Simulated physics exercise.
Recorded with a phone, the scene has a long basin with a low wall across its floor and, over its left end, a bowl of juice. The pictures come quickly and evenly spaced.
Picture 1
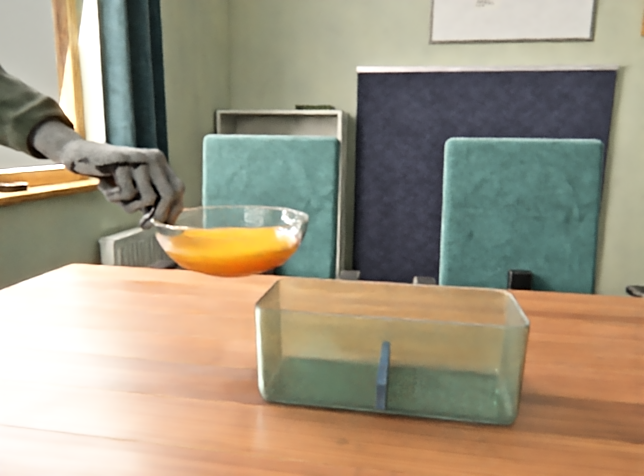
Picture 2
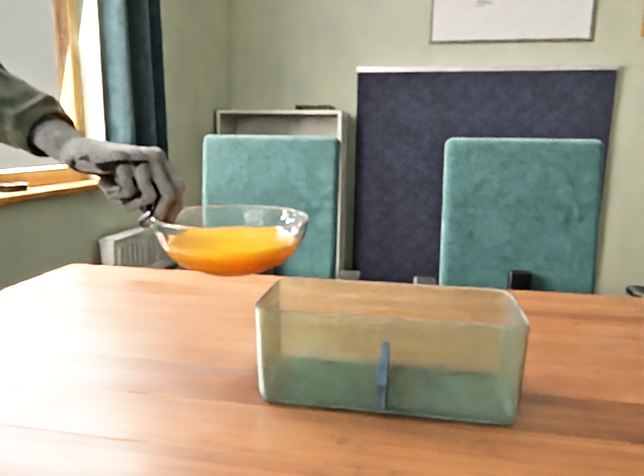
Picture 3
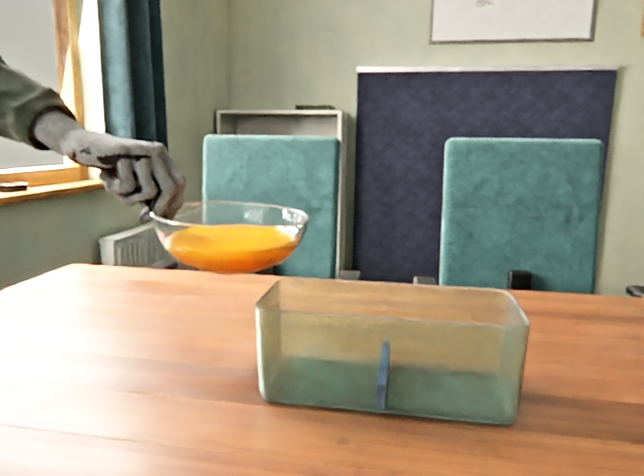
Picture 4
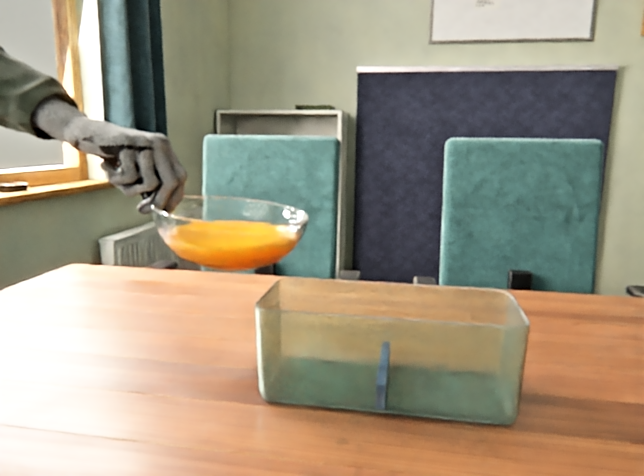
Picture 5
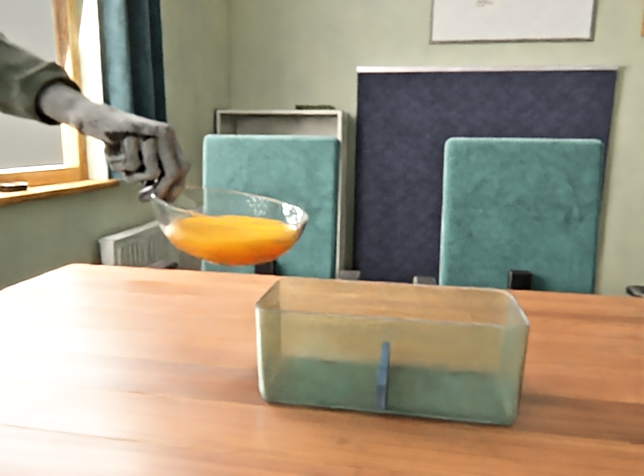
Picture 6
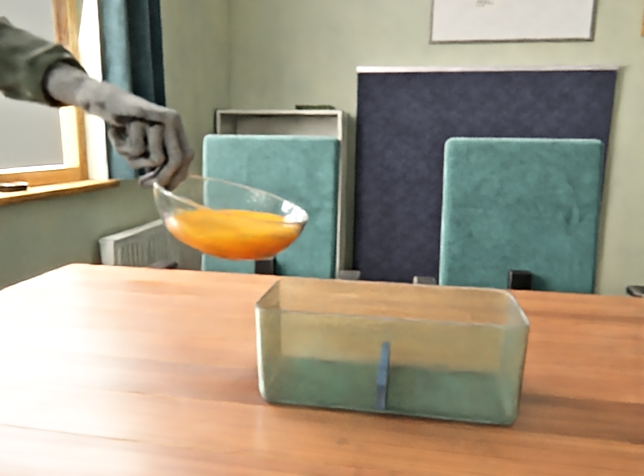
On a wooden table sat a clear basin with a low wall across its floor, and above its left end a gloved-looking hand slowly tilted a glass bowl of orange juice toward the right.
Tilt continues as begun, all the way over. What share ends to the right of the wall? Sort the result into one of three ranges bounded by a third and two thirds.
It falls in the middle range, a third to two thirds.
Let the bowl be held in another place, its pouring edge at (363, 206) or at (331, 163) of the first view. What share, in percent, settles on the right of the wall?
In turn 85 and 80 in a hundred.
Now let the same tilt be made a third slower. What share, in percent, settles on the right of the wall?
About 45 %.
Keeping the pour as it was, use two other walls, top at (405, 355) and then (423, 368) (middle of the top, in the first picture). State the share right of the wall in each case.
I'd expect near 10 percent the first time and near 20 percent the next.
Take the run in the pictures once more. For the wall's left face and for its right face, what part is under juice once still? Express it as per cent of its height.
I get 50 % for the left and 50 % for the right.
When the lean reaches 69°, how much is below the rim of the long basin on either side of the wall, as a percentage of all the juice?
Reading: Left some 10 %, right some 0 %.
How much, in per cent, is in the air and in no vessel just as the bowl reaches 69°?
Near 45 %.
A moment on, the bowl is tipped part way and 44 per cent is still to pour, 9 is left of the wall and 0 right of it.
Next, the bowl is tipped on its side and 1 per cent is still to pour, 35 is left of the wall and 54 right of it.
Then the bowl is tipped on its side and 0 per cent is still to pour, 44 is left of the wall and 55 right of it.
Later the bowl is tipped on its side and 0 per cent is still to pour, 44 is left of the wall and 55 right of it.
Finally, 44 per cent lies left of the wall, 55 right of it and 1 outside.
